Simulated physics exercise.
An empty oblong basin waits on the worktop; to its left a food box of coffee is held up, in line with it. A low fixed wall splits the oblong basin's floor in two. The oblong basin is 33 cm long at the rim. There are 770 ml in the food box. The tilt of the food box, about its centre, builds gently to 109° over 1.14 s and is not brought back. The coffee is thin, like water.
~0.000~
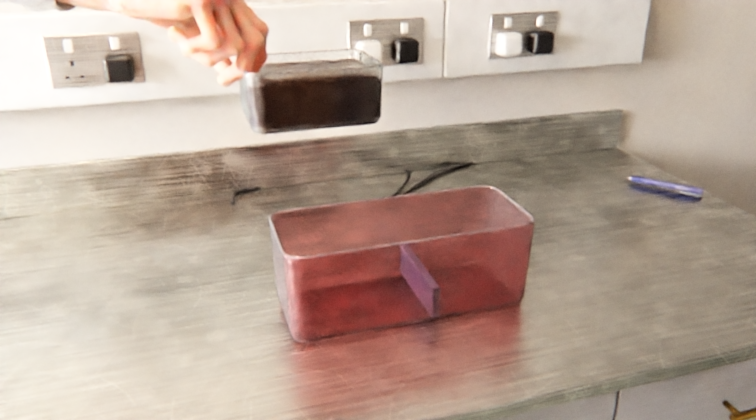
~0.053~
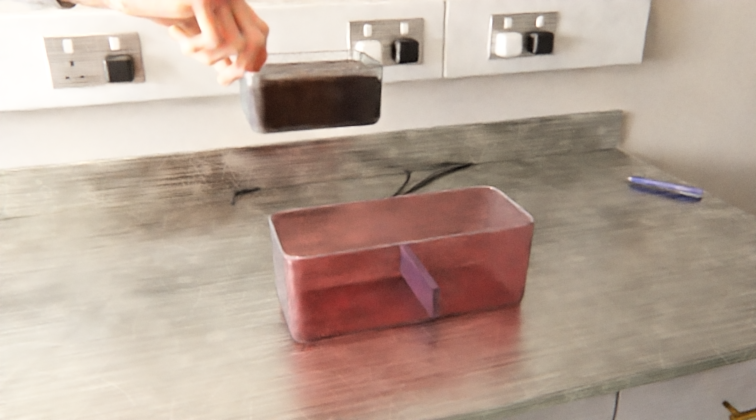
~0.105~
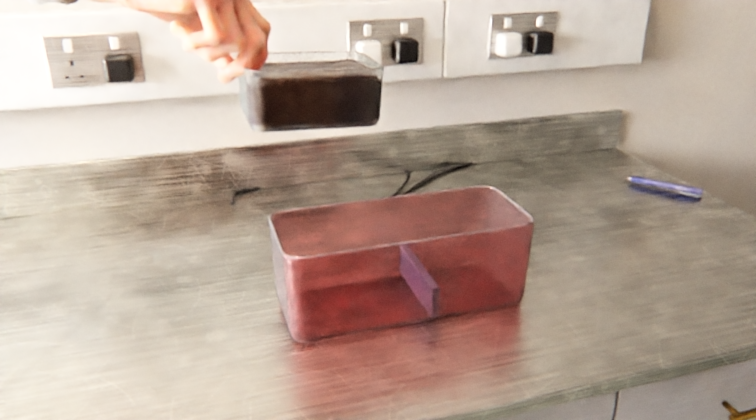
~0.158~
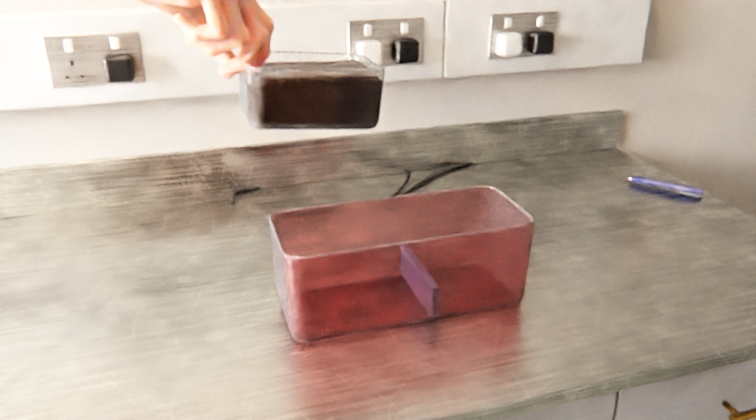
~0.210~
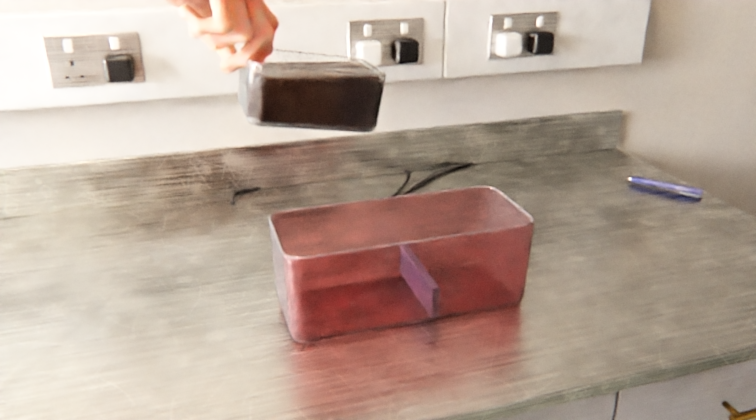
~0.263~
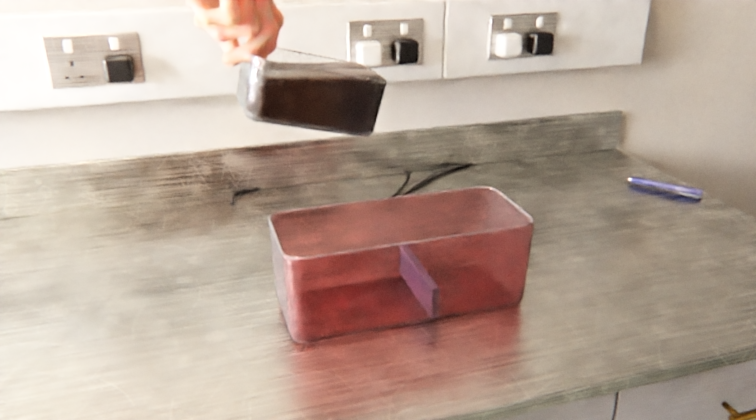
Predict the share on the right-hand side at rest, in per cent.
Roughly 59 per cent is past the wall.
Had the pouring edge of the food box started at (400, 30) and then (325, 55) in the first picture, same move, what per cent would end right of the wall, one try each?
In turn about 65 and 10 per cent.
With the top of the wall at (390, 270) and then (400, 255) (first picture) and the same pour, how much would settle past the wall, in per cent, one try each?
First 70, then 70 per cent.
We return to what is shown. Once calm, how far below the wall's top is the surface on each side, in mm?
Left about 34 mm, right about 16 mm.
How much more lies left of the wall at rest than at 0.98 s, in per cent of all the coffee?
About 12 per cent.
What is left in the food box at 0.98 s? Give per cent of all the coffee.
Some 5 per cent.
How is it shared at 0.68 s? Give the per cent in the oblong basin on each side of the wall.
Left about 2, right about 18.
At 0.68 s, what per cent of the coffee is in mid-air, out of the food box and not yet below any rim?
Near 46 in a hundred.
After 0.68 s the tilt is 70° and 33 per cent is still to pour, 2 is left of the wall and 17 right of it.
After 0.98 s the tilt is 104° and 5 per cent is still to pour, 20 is left of the wall and 59 right of it.
After 1.30 s the tilt is 109° and 0 per cent is still to pour, 31 is left of the wall and 59 right of it.
After 1.64 s the tilt is 109° and 0 per cent is still to pour, 31 is left of the wall and 59 right of it.
In the end 31 per cent lies left of the wall, 59 right of it and 9 outside.
